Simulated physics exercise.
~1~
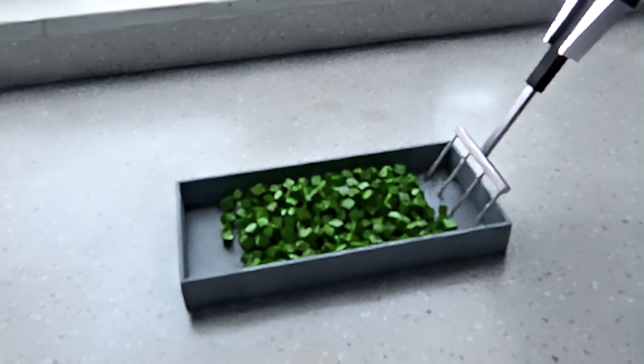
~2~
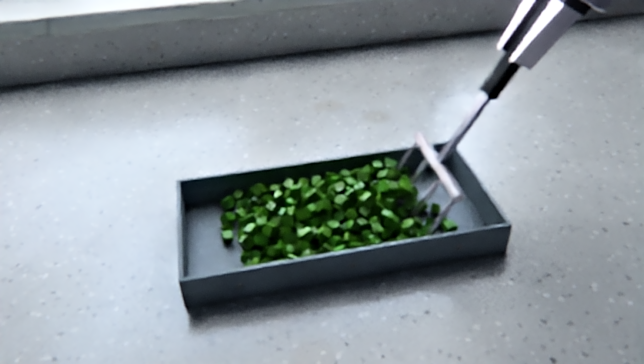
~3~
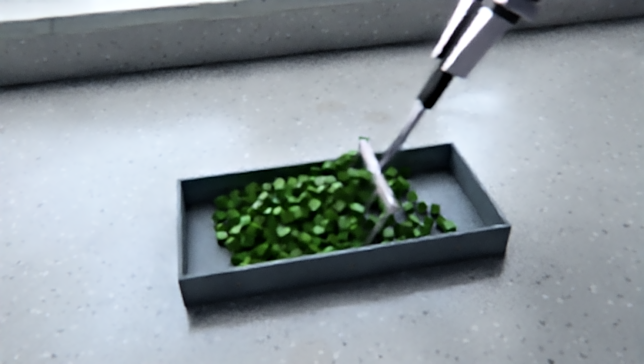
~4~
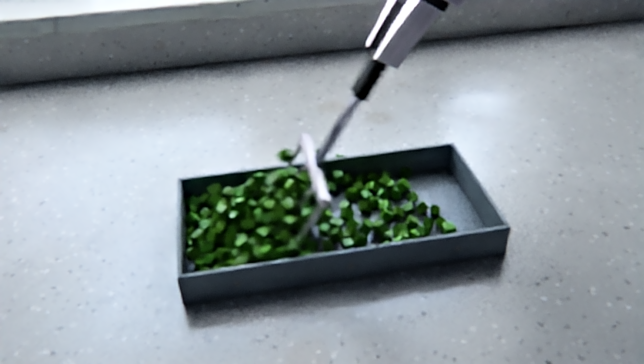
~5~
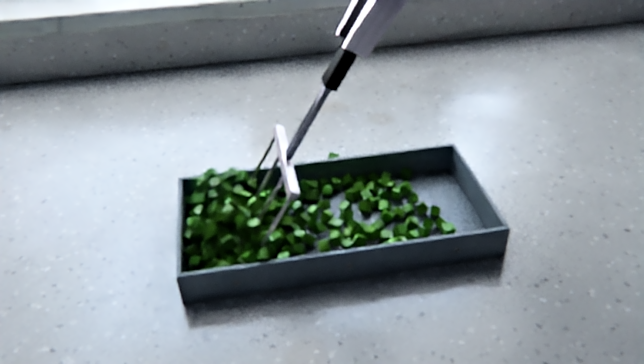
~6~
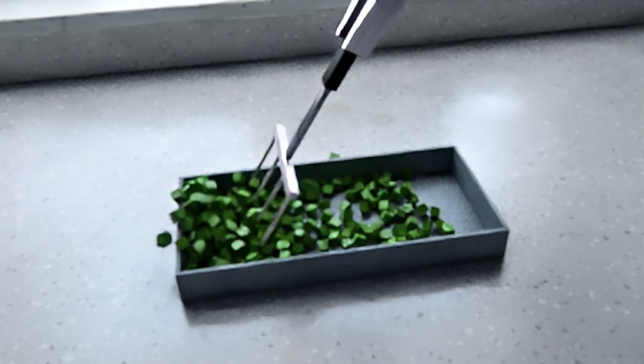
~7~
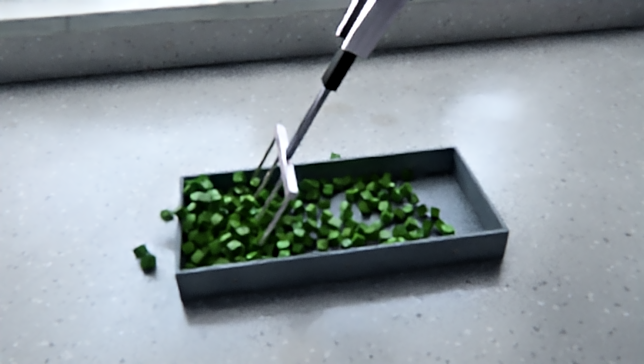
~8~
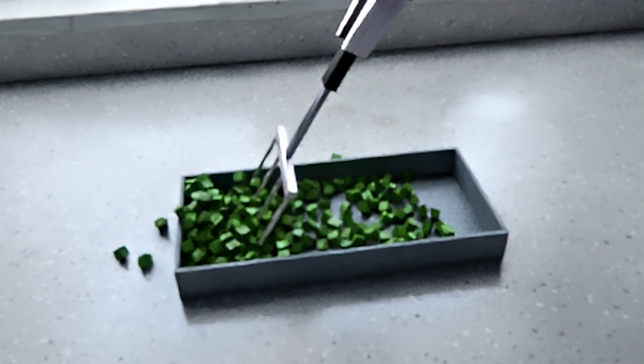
A robot arm holding a small rake-like comb lowers it into the right end of a dark rectangular tin partly filled with green vegetable dice, set on a speckled grey table top. The comb sweeps left through the dice, pushing them into a heap and leaving a thinner scatter behind it. The heap crowds against the left end of the tin as the comb stops short of that wall. A few dice then spill over the left edge and tumble onto the table. The comb stays still while they settle, with most of the dice remaining inside.
